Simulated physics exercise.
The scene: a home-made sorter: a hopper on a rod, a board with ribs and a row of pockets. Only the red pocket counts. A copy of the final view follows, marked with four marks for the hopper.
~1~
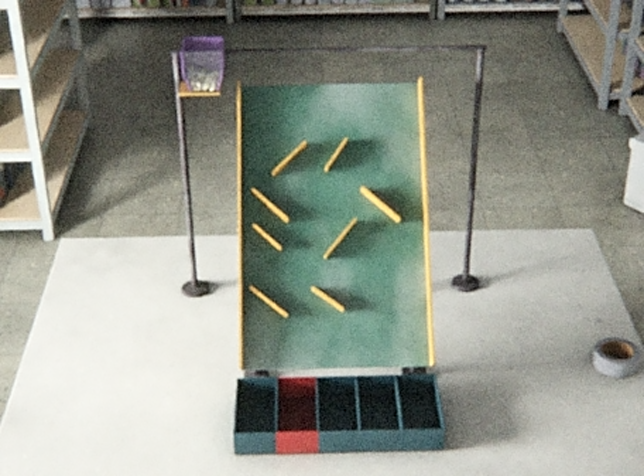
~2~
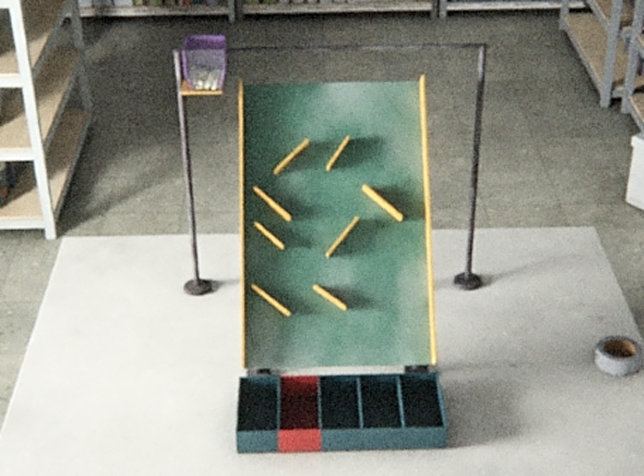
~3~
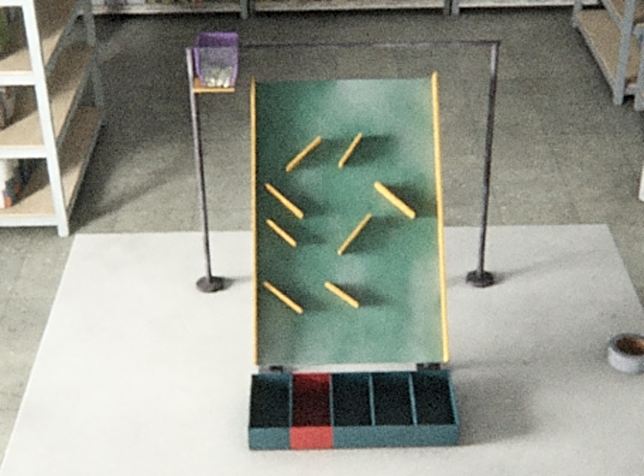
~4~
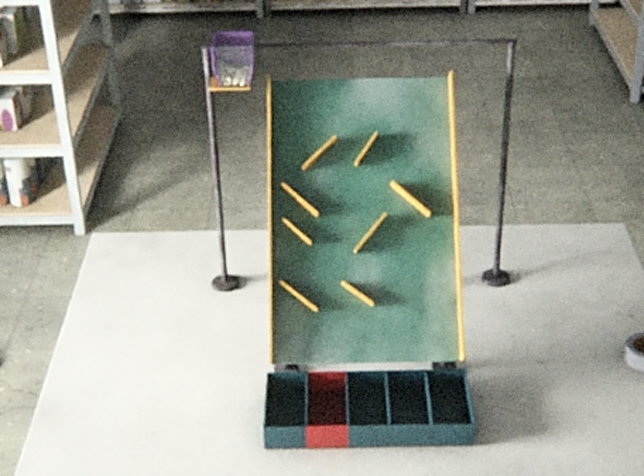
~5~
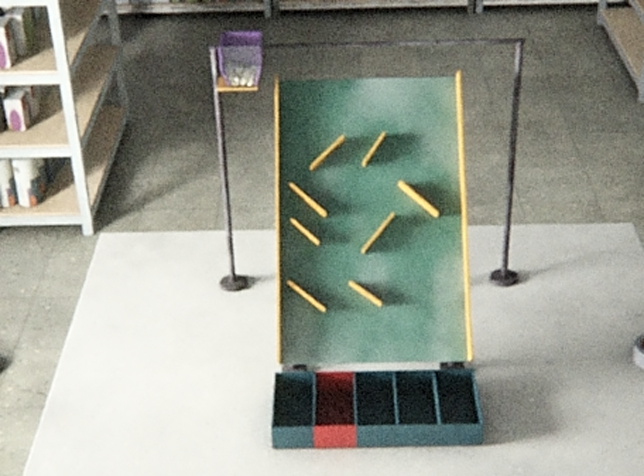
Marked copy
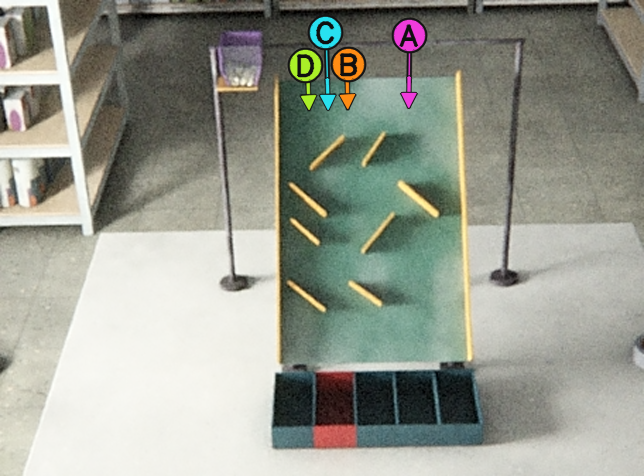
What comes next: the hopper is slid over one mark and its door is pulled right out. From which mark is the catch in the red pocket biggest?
Mark B does it best.
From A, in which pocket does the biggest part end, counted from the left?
The fifth from the left.
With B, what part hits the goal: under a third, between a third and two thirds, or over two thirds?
Mark B gives between a third and two thirds.
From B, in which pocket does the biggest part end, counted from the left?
The second from the left.
On the marked copy, mark A meets the board at (408, 102); mark B meets the board at (347, 103); mark C meets the board at (328, 104); mark D meets the board at (308, 104).
With A, a small part in the red pocket, most in other pockets, a small part held on the board.
With B, about half in the red pocket, about a quarter in other pockets, about a third held on the board.
With C, about a third in the red pocket, about a quarter in other pockets, about half held on the board.
With D, about a quarter in the red pocket, about a quarter in other pockets, about half held on the board.
